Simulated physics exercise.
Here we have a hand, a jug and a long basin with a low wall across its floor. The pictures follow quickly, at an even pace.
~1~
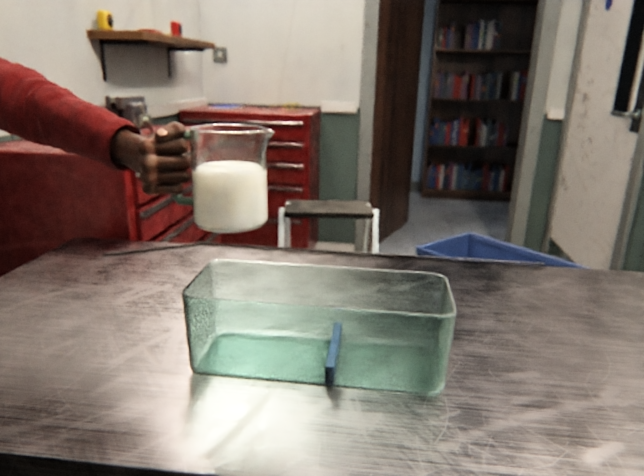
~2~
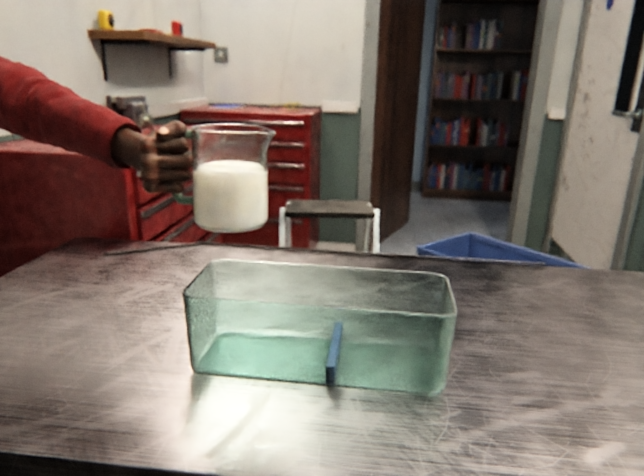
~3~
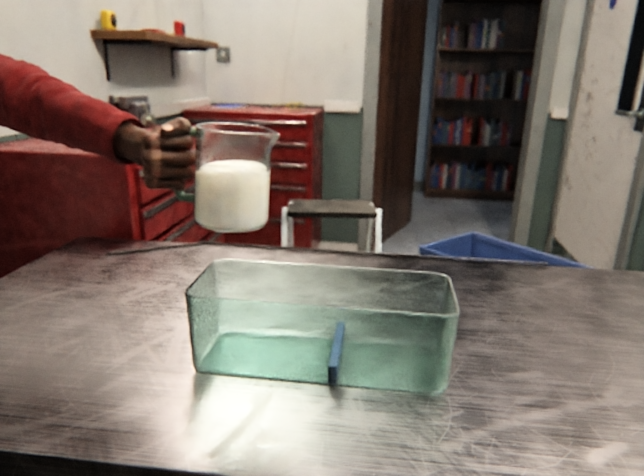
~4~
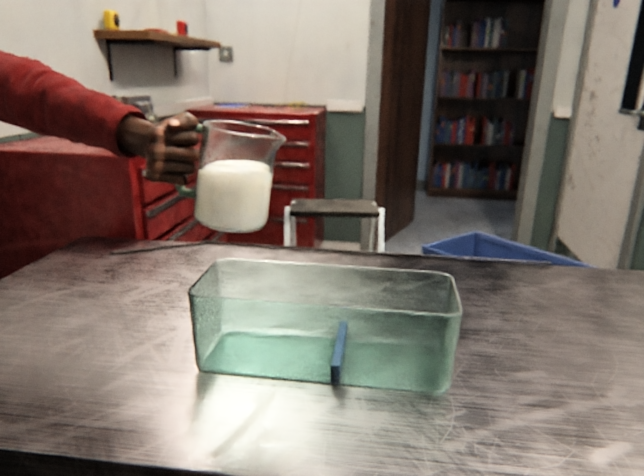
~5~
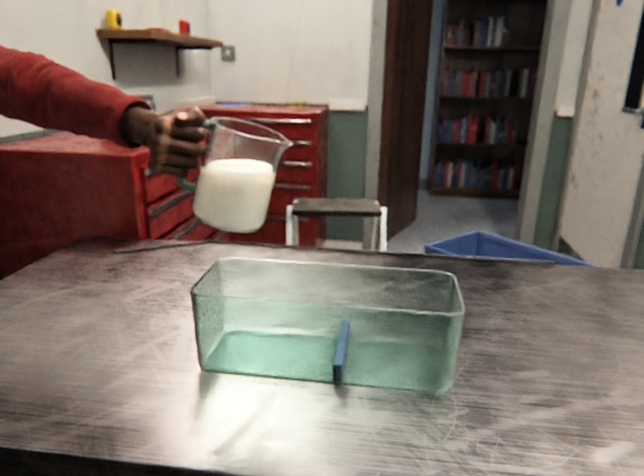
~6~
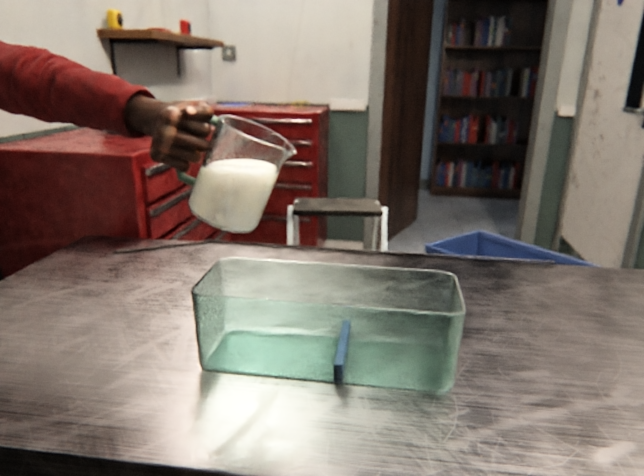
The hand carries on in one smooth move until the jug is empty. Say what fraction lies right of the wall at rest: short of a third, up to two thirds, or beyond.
In the end between a third and two thirds is right of the wall.
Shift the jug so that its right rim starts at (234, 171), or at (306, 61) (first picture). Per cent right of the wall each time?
Roughly 10 per cent, and 80 per cent.
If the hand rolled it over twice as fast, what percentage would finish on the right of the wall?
About 60 per cent.
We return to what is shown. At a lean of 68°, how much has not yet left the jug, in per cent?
Roughly 95 in a hundred.
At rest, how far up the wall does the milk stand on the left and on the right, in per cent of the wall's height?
Left: 30 %. Right: 60 %.
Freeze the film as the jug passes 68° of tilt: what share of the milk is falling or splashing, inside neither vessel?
Some 5 per cent.
A moment on, the jug is tipped part way and 95 per cent is still to pour, 0 is left of the wall and 0 right of it.
Next, the jug is tipped on its side and 51 per cent is still to pour, 10 is left of the wall and 17 right of it.
Then the jug is tipped on its side and 18 per cent is still to pour, 20 is left of the wall and 54 right of it.
Later the jug is tipped on its side and 6 per cent is still to pour, 33 is left of the wall and 59 right of it.
Finally, 38 per cent lies left of the wall, 60 right of it and 1 outside.
